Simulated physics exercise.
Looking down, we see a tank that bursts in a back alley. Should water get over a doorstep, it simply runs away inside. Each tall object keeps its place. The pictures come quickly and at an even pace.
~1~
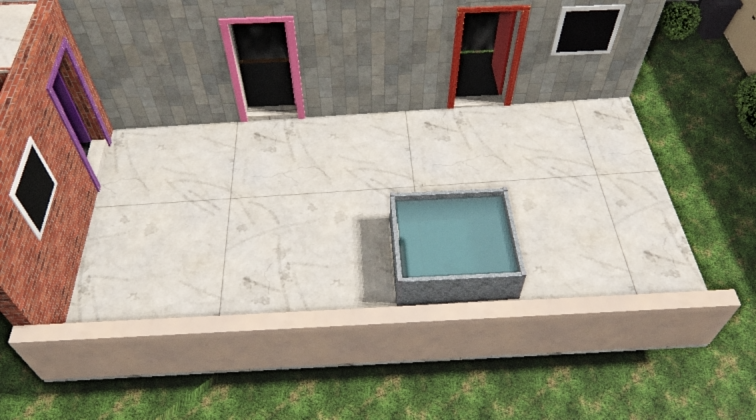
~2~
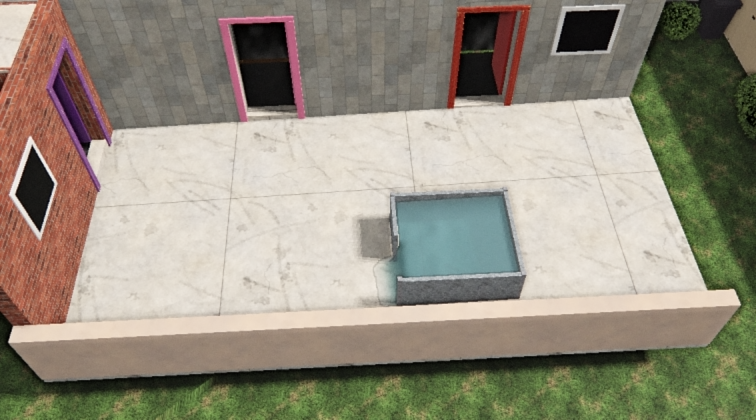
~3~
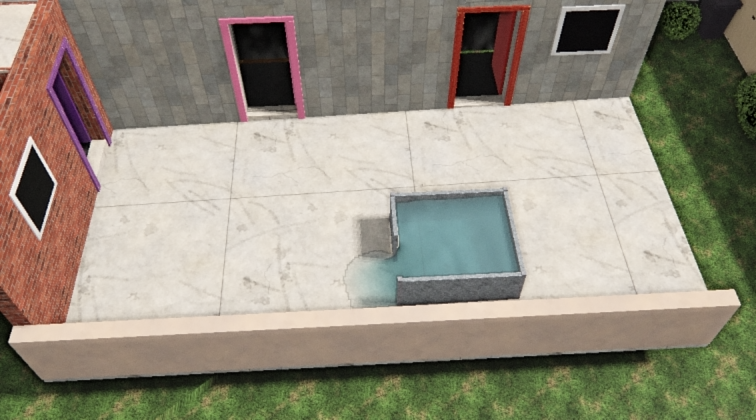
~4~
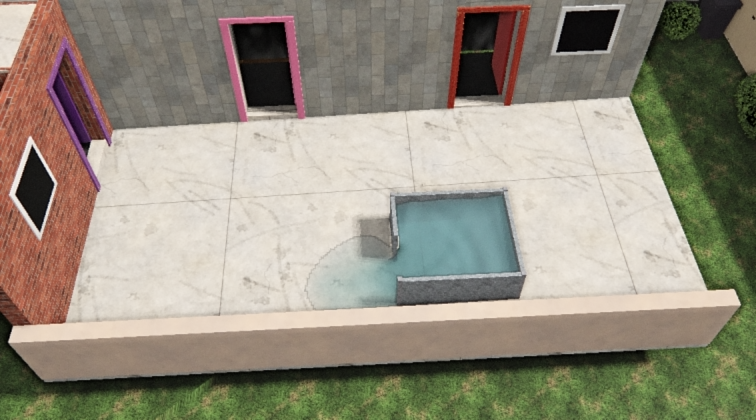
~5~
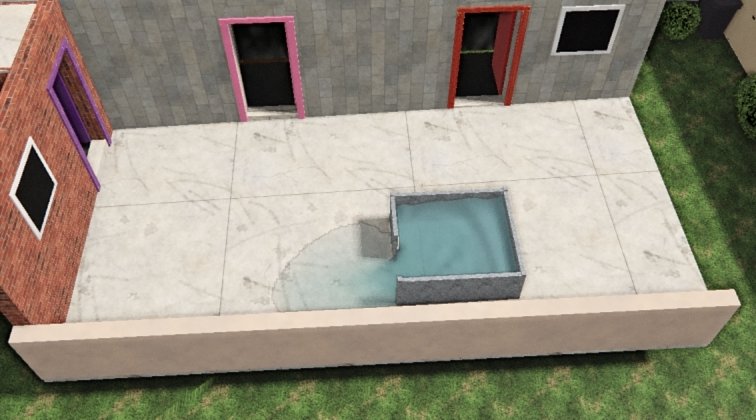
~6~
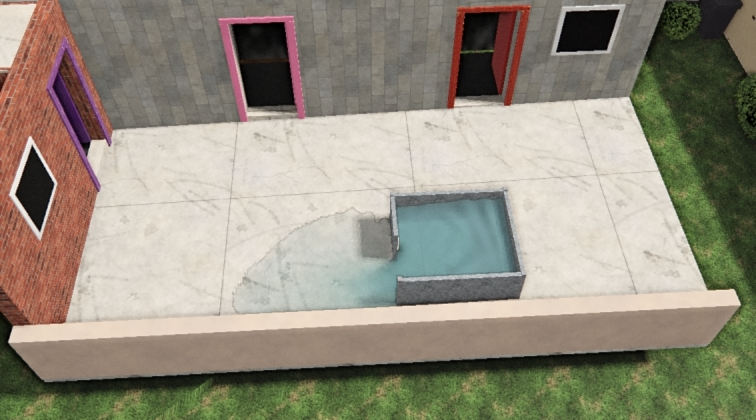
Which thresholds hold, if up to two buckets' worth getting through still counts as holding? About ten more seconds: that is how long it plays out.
The pink door holds; the red door holds; the purple door holds.
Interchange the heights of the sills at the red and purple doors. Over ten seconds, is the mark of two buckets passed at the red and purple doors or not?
The red door falls short of it, while the purple door overshoots the limit.
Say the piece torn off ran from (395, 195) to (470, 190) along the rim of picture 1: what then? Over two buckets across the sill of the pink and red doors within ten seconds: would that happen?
In short: Pink falls short, red exceeds the limit.
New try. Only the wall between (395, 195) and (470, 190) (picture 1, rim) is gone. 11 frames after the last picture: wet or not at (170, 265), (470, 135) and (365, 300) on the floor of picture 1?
Going through them one by one, I'd say high and dry, then waterlogged, then high and dry.
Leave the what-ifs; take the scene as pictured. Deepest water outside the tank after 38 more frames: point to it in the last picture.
At about (114, 132).
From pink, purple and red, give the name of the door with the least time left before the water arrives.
I'd say the purple one.
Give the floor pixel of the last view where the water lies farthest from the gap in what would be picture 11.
The farthest point of the front sits at (110, 351).
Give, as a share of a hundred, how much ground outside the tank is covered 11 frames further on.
Some 30 per cent.
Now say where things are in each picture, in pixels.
The open tank at (455, 236) is whole and still, in the first frame.
Water pours out at (399, 274) and has run to (392, 306), in the second frame.
The front is at (353, 270), out from the gap at (399, 275), in the third frame.
The front is at (313, 294), out from the gap at (399, 275), in the fourth frame.
Water pours out at (399, 275) and has run to (280, 299), in the fifth frame.
Water pours out at (399, 274) and has run to (242, 309), in the sixth frame.
A moment on, water covers 20 % of the floor; the pink door not reached, the red door not reached, the purple door not reached.
Next, water covers 30 % of the floor; the pink door not reached, the red door not reached, the purple door not reached.
Then, water covers 35 % of the floor; the pink door not reached, the red door not reached, the purple door wet at the sill, nothing in.
Later, water covers 45 % of the floor; the pink door wet at the sill, nothing in, the red door not reached, the purple door wet at the sill, nothing in.
In the end, water covers 60 % of the floor; the pink door wet at the sill, nothing in, the red door not reached, the purple door under two buckets in.
